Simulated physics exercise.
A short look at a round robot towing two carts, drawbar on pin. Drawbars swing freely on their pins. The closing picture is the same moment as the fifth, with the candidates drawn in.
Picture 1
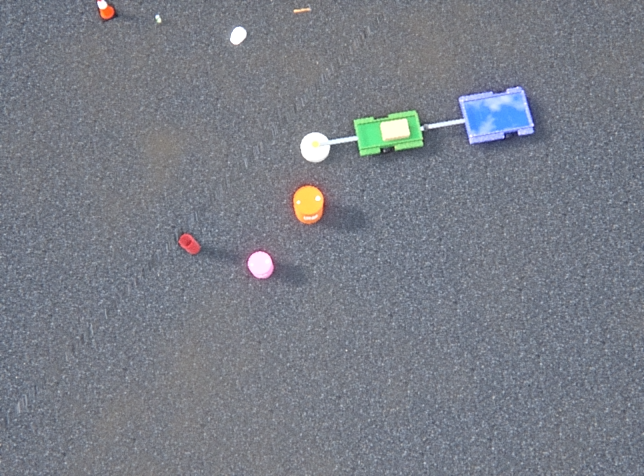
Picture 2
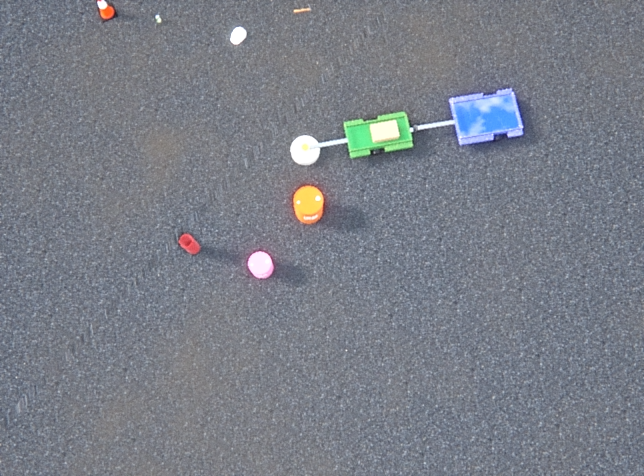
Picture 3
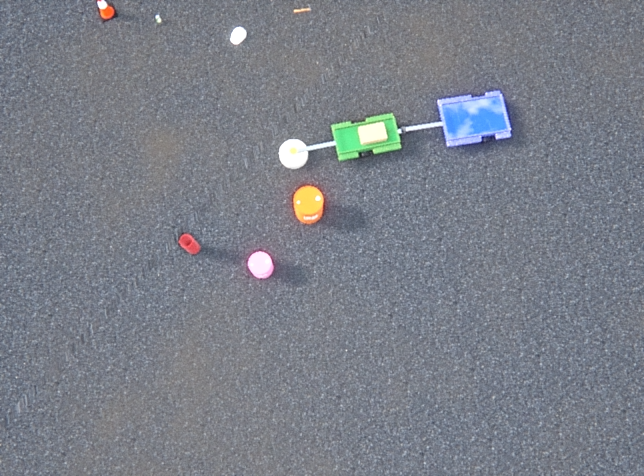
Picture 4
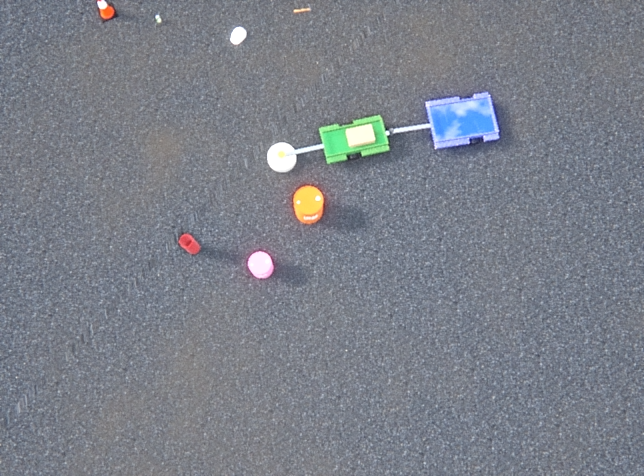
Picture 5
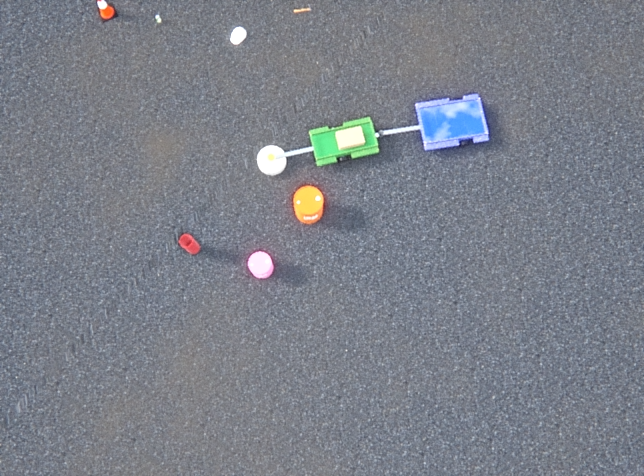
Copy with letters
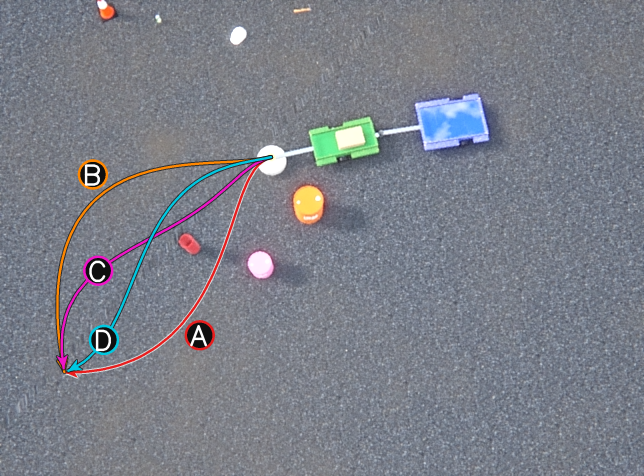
On a stretch of dark asphalt, a round white robot towed a green cart and a blue cart slowly leftward and slightly downward, passing above an orange drum while the pink keg and red post stayed still.
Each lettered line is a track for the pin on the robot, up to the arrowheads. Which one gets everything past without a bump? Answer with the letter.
Everything gets past on B.
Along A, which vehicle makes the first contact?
It is the blue cart.
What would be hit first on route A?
It meets the orange drum.
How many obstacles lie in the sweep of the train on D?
It touches one.
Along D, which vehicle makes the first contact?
It is the green cart.
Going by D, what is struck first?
The red post.
On the copy, A from (271, 157) via (203, 293) to (64, 372); B from (271, 157) via (96, 199) to (64, 372); C from (271, 157) via (146, 241) to (64, 369); D from (271, 157) via (152, 237) to (68, 371).
On B. First, robot (150, 174), last cart (333, 143).
Then, robot (66, 262), last cart (217, 160).
Finally, robot (68, 372), last cart (139, 201); nothing has been touched.
By contrast, A meets the orange drum and pink keg; C meets the red post; D meets the red post.
